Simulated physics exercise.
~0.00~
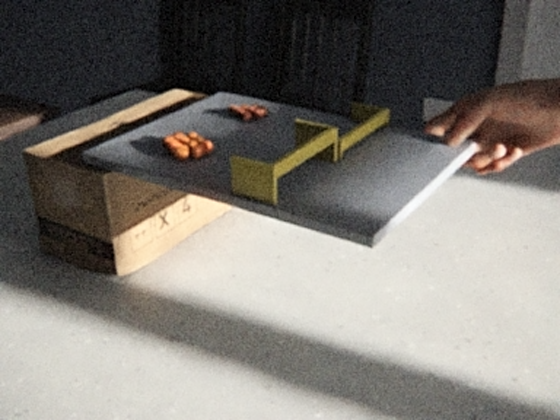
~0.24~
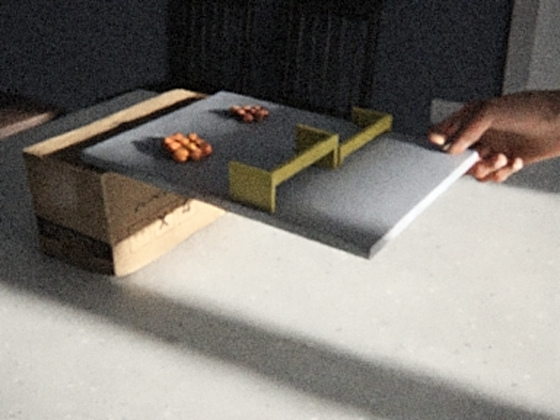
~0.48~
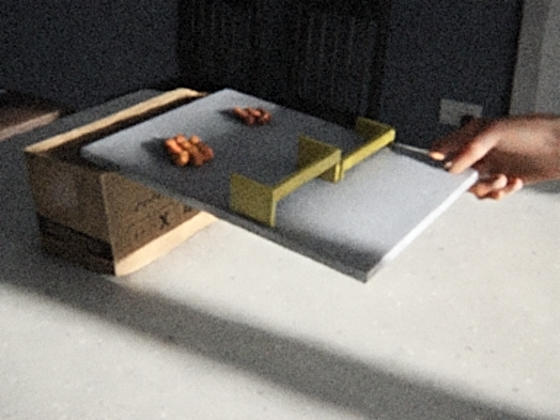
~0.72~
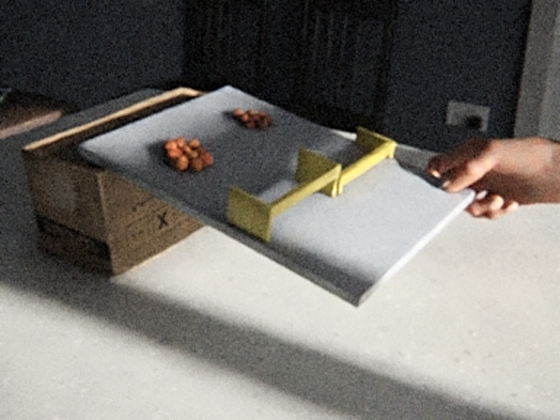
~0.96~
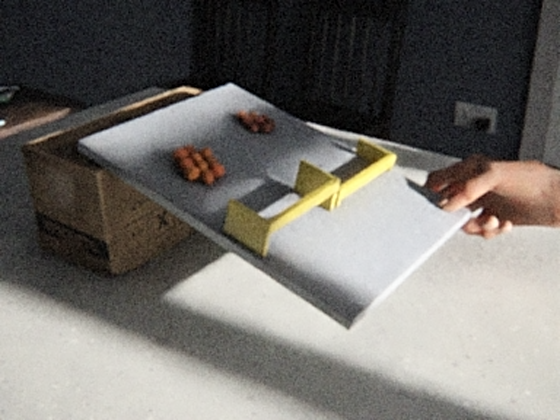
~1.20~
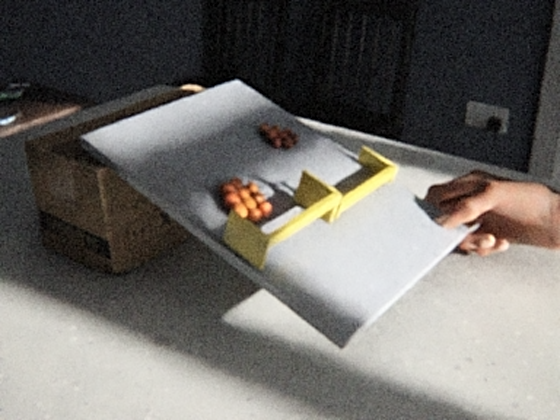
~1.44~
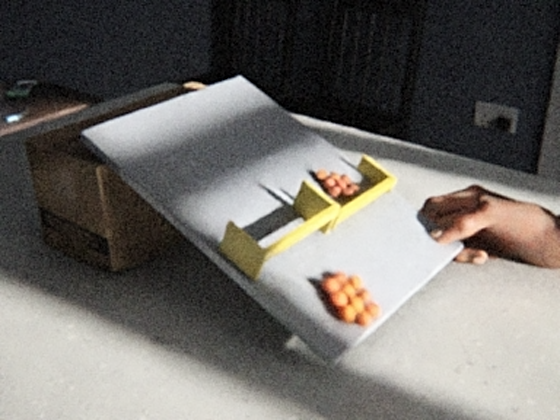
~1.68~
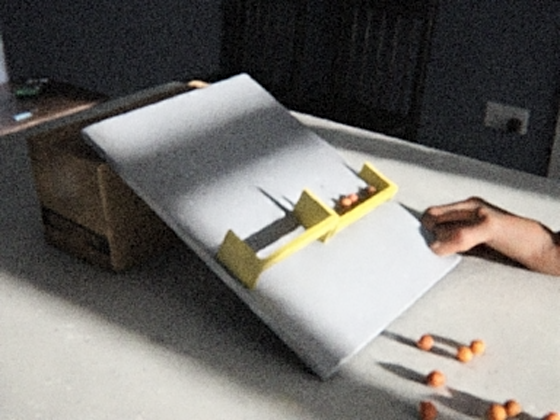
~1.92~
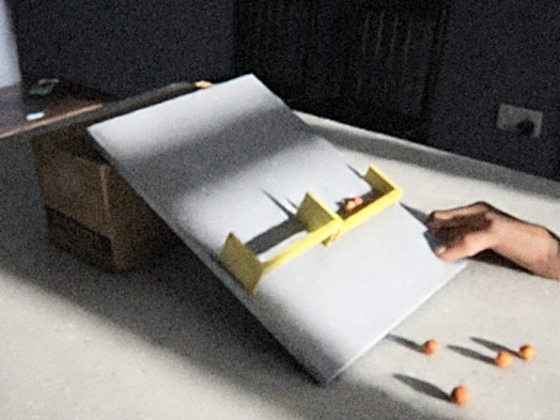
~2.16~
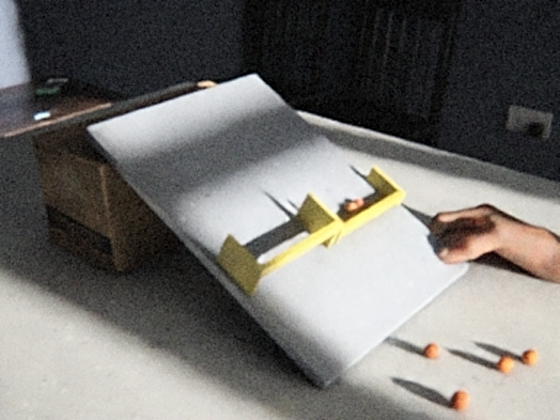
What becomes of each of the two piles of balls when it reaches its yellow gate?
The near pile slips under its gate and carries on down the board, while the far pile is stopped by its gate and stays behind it.
